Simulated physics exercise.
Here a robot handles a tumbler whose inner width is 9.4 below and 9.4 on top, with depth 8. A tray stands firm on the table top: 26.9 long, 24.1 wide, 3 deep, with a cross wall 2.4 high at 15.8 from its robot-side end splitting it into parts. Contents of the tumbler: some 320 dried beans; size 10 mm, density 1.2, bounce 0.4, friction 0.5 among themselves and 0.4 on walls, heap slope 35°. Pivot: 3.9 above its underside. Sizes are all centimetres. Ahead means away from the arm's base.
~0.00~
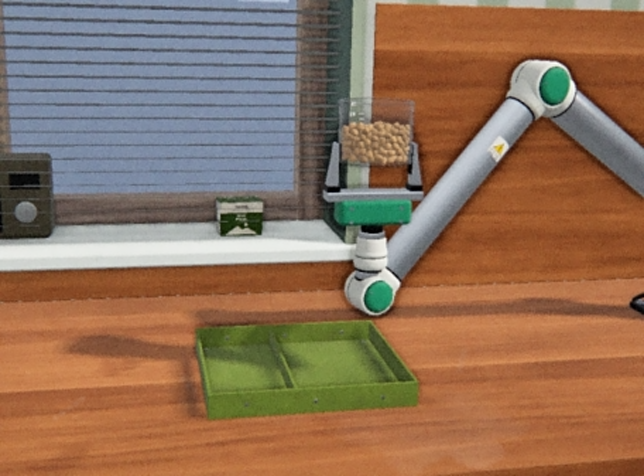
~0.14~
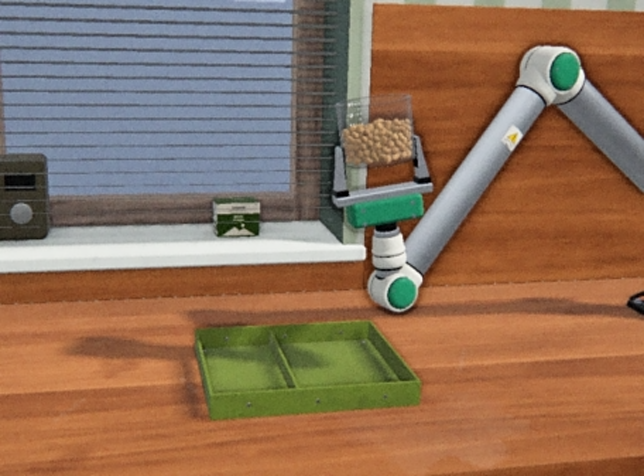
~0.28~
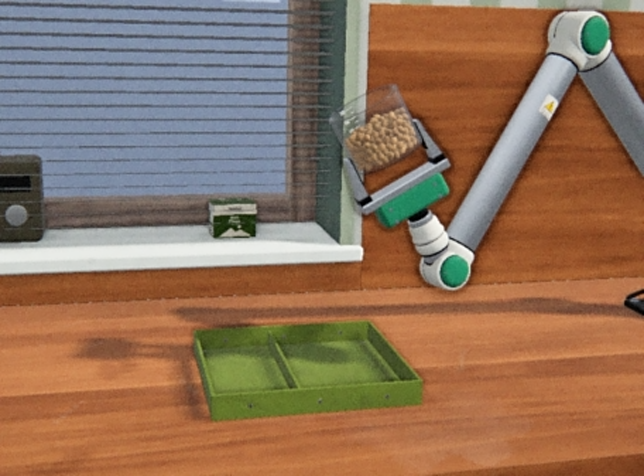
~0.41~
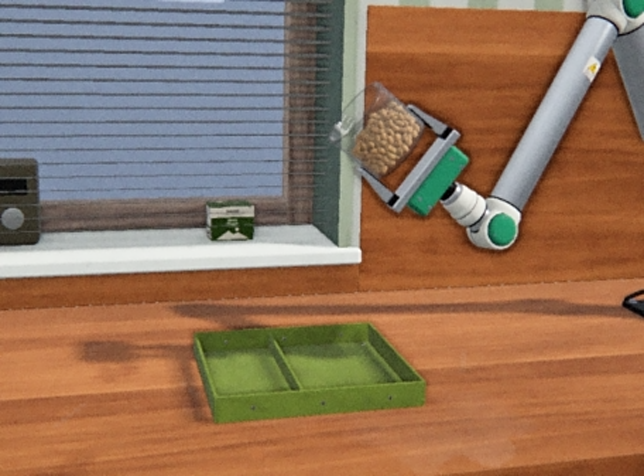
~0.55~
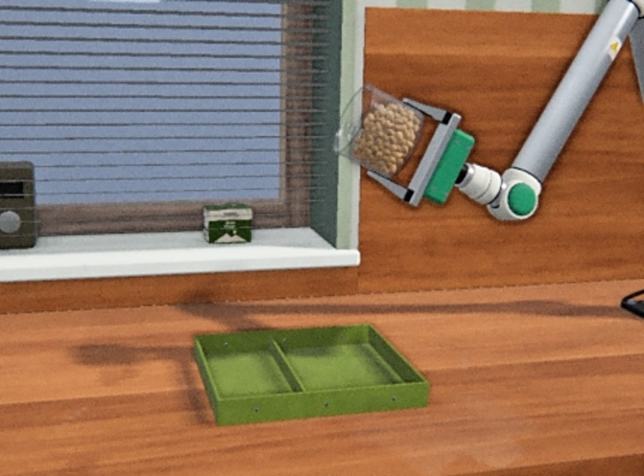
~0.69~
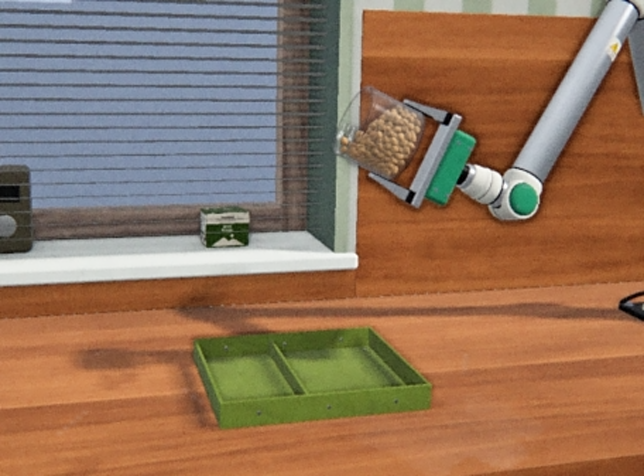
On a wooden counter beside a window with blinds, a robot arm held a clear container of beans upright near a green divided tray, then drew back and tilted the container steeply to the left.
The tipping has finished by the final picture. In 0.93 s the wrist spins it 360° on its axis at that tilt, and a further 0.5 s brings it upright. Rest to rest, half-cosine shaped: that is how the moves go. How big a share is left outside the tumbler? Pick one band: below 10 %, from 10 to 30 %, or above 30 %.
The share falls below 10 %.
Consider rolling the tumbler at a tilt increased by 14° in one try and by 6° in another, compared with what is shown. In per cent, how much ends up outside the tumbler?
25 % and 10 %.
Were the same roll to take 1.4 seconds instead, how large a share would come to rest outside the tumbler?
You'd be looking at some 5 per cent.
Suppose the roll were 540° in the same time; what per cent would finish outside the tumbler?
Roughly 0 %.
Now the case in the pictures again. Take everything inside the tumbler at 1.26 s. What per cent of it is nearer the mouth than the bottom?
My estimate is some 25 per cent.
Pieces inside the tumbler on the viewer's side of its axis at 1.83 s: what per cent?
Share noted: Close to 55 per cent.
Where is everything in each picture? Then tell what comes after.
Tumbler middle at (376, 133), upright; upper third of the load around (377, 132), from x 345 to 405, top at y 125; 323 in the tumbler, in the first frame.
Tumbler middle at (376, 132), tipped 8°; upper third of the load around (382, 131), from x 345 to 410, top at y 120, in the second frame.
Tumbler middle at (376, 131), tipped 29°; upper third of the load around (391, 128), from x 350 to 415, top at y 110, in the third frame.
Tumbler middle at (377, 132), tipped 52°; upper third of the load around (392, 123), from x 355 to 415, top at y 105, in the fourth frame.
Tumbler middle at (379, 132), tipped 64°; upper third of the load around (392, 121), from x 355 to 415, top at y 110, in the fifth frame.
Tumbler middle at (380, 134), tipped 65°; upper third of the load around (396, 126), from x 345 to 415, top at y 110; 323 in the tumbler, in the sixth frame.
After 1.26 s, tipped 65°, highest piece 38 above the table; 321 in the tumbler, 2 in flight or on a rim.
After 1.83 s, tipped 40°, highest piece 36 above the table; 315 in the tumbler, 3 in the robot-side part, 2 in the far-side part, 3 in flight or on a rim.
After 2.32 s, upright, highest piece 38 above the table; 315 in the tumbler, 4 in the robot-side part, 4 in the far-side part.
After 3.02 s, upright, highest piece 38 above the table; 315 in the tumbler, 4 in the robot-side part, 4 in the far-side part.
At rest, 315 in the tumbler, 4 in the robot-side part, 4 in the far-side part. That is 2 % outside the tumbler.
